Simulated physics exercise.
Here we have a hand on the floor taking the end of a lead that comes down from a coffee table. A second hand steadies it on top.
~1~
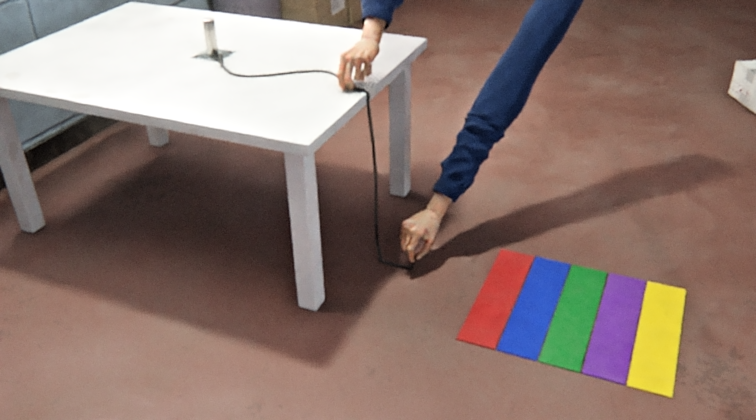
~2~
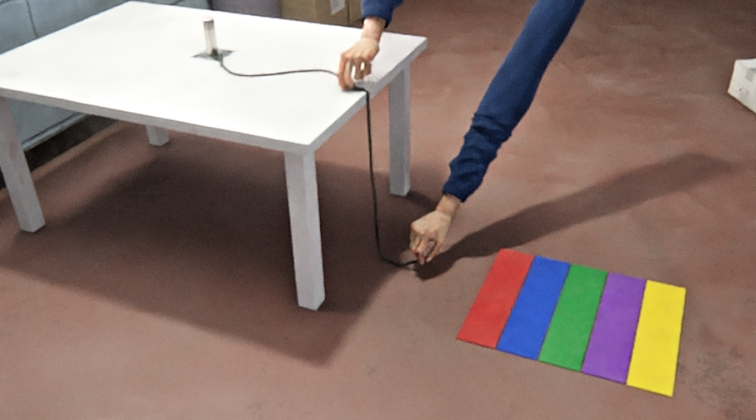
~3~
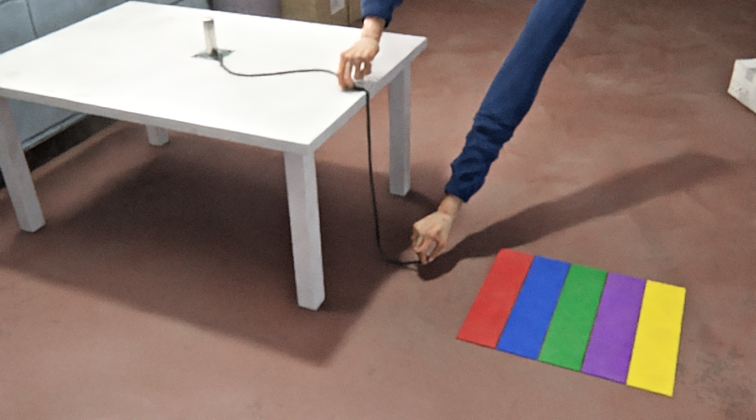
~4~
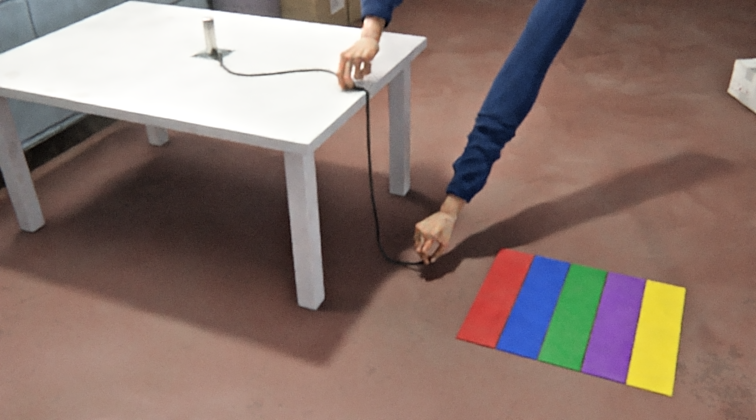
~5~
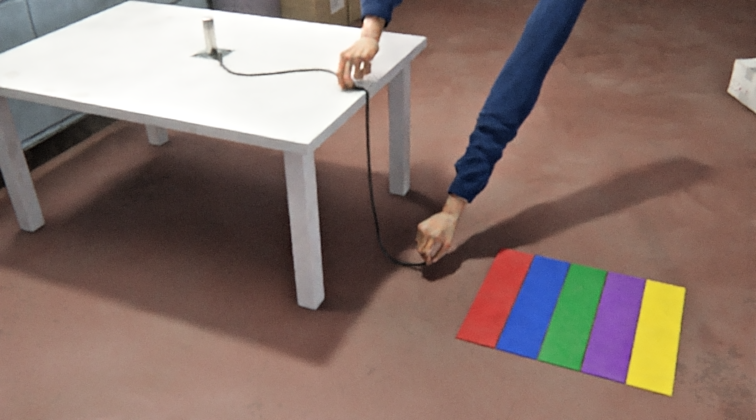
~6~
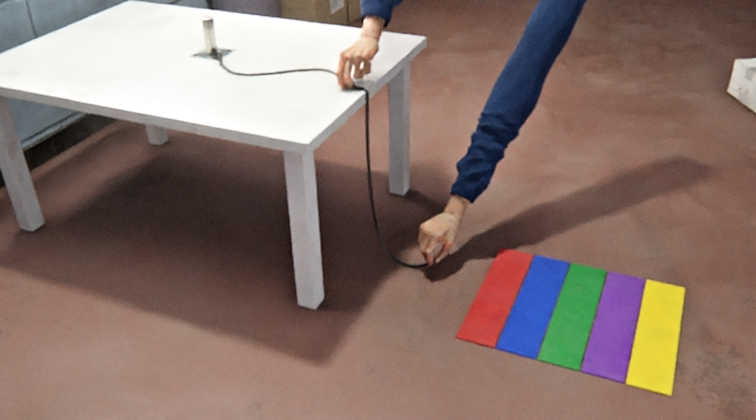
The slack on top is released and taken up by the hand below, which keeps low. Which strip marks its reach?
The end stops over the green strip.
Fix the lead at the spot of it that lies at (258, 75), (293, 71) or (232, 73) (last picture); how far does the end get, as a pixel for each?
The places are (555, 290), (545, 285) and (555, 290).
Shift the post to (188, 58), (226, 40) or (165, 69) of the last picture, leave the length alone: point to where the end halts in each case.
The places are (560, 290), (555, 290) and (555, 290).
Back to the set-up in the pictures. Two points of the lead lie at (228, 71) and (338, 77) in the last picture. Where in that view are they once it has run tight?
At (258, 63), then (362, 86).
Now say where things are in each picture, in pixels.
End (415, 258); red (484, 325); blue (524, 336); green (565, 347); purple (608, 358); yellow (653, 370), in the first picture.
End (425, 260); lead through (222, 66) (277, 74) (339, 78) (369, 119) (373, 185) (379, 245), in the second picture.
End (427, 260), in the third picture.
End (429, 260); lead through (221, 65) (276, 73) (339, 77) (368, 118) (371, 184) (380, 245), in the fourth picture.
End (431, 261), in the fifth picture.
End (433, 261); lead through (221, 65) (276, 73) (338, 77) (367, 118) (370, 183) (383, 245), in the sixth picture.
Early on, end near (504, 278); over red.
Midway, end near (551, 289); over blue.
At the end of the slack, end near (579, 295); over green. It gets as far as the green strip.
